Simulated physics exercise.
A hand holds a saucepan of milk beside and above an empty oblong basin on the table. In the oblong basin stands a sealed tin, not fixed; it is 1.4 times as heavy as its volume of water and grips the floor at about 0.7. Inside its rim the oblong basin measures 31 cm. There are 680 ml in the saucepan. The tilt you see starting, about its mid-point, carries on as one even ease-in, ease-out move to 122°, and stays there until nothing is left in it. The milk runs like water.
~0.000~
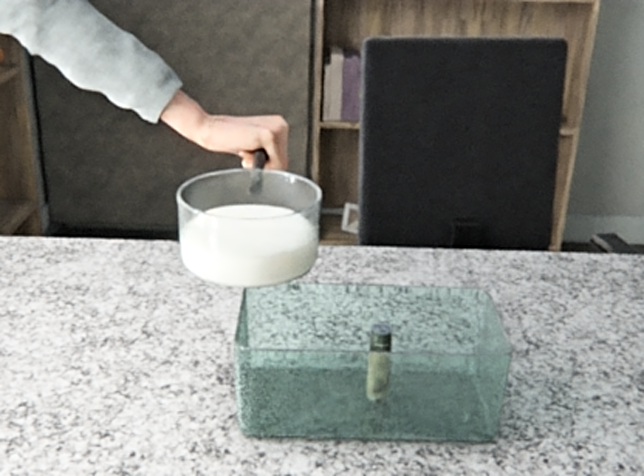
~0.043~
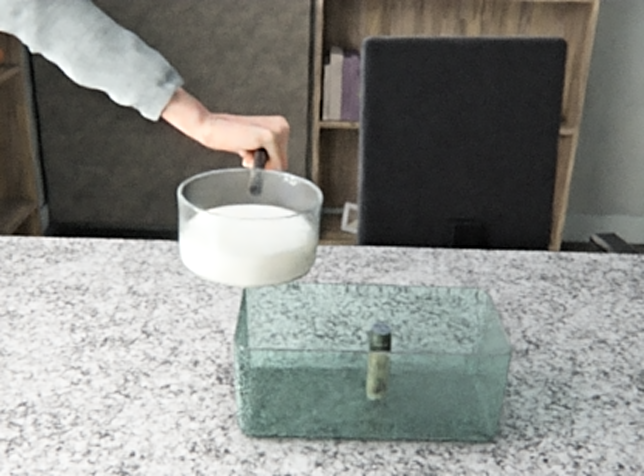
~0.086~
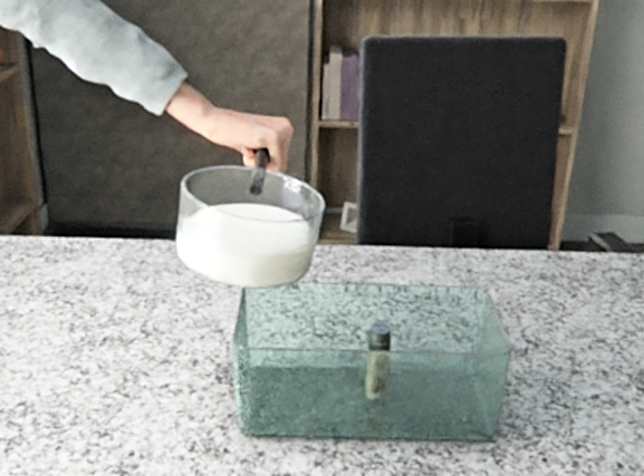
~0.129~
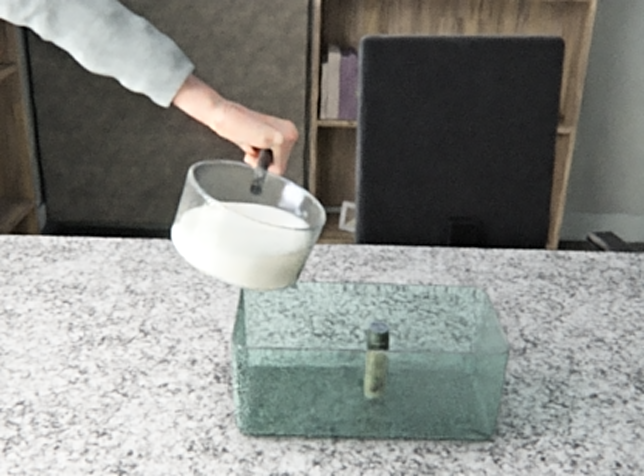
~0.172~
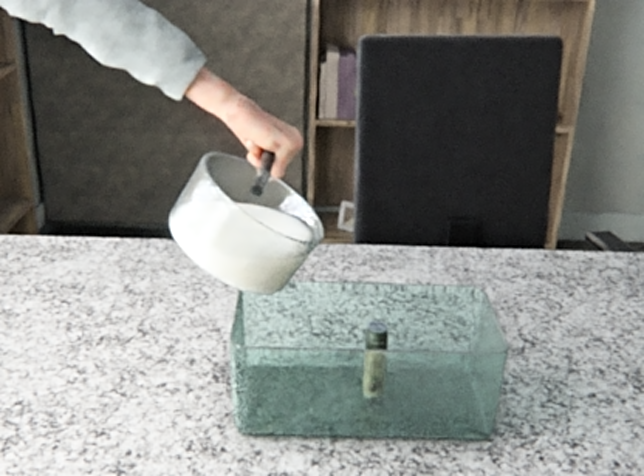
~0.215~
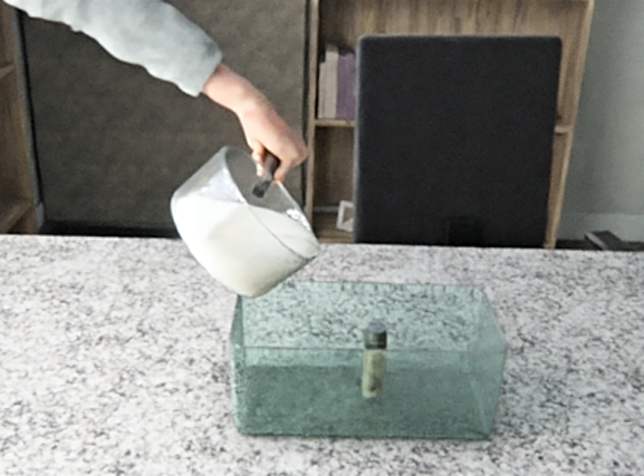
The footage shows a hand holding a clear, dark-handled saucepan of white milk above an oblong greenish basin on a speckled table, then tilting it steeply to the right, the milk shifting towards the lowered rim.
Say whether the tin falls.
It stays up.
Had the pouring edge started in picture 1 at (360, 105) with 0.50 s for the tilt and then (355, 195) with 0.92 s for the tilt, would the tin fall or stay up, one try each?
First it goes over; then it stays up.
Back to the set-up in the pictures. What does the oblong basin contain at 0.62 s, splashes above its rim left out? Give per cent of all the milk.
About 94 per cent.
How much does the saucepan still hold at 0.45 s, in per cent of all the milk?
Near 12 in a hundred.
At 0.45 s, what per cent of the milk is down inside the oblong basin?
Near 68 in a hundred.
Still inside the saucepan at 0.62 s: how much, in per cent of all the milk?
Near 1 in a hundred.
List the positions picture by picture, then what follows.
In the first picture, it leans 0°; its right rim is at (321, 196); the milk meets the walls at (185, 225) and (316, 229); the oblong basin's rim runs from (240, 314) to (500, 321); the tin's top is at (382, 332).
In the second picture, it leans 2°; its right rim is at (321, 199); the milk meets the walls at (185, 224) and (316, 229).
In the third picture, it leans 9°; its right rim is at (323, 206); the milk meets the walls at (182, 222) and (315, 229).
In the fourth picture, it leans 19°; its right rim is at (324, 218); the milk meets the walls at (178, 218) and (314, 231).
In the fifth picture, it leans 32°; its right rim is at (322, 234); the milk meets the walls at (175, 211) and (315, 235).
In the sixth picture, it leans 48°; its right rim is at (316, 252); the milk meets the walls at (178, 200) and (310, 238); 1 per cent is over the edge.
By 0.45 s the tilt is 119° and 11 per cent is still to pour; the tin stands where it began.
By 0.62 s the tilt is 122° and 1 per cent is still to pour; the tin stands where it began.
By 0.80 s the tilt is 122° and 0 per cent is still to pour; the tin stands where it began.
By 1.00 s the tilt is 122° and 0 per cent is still to pour; the tin stands where it began.
At rest the tin stands where it began.
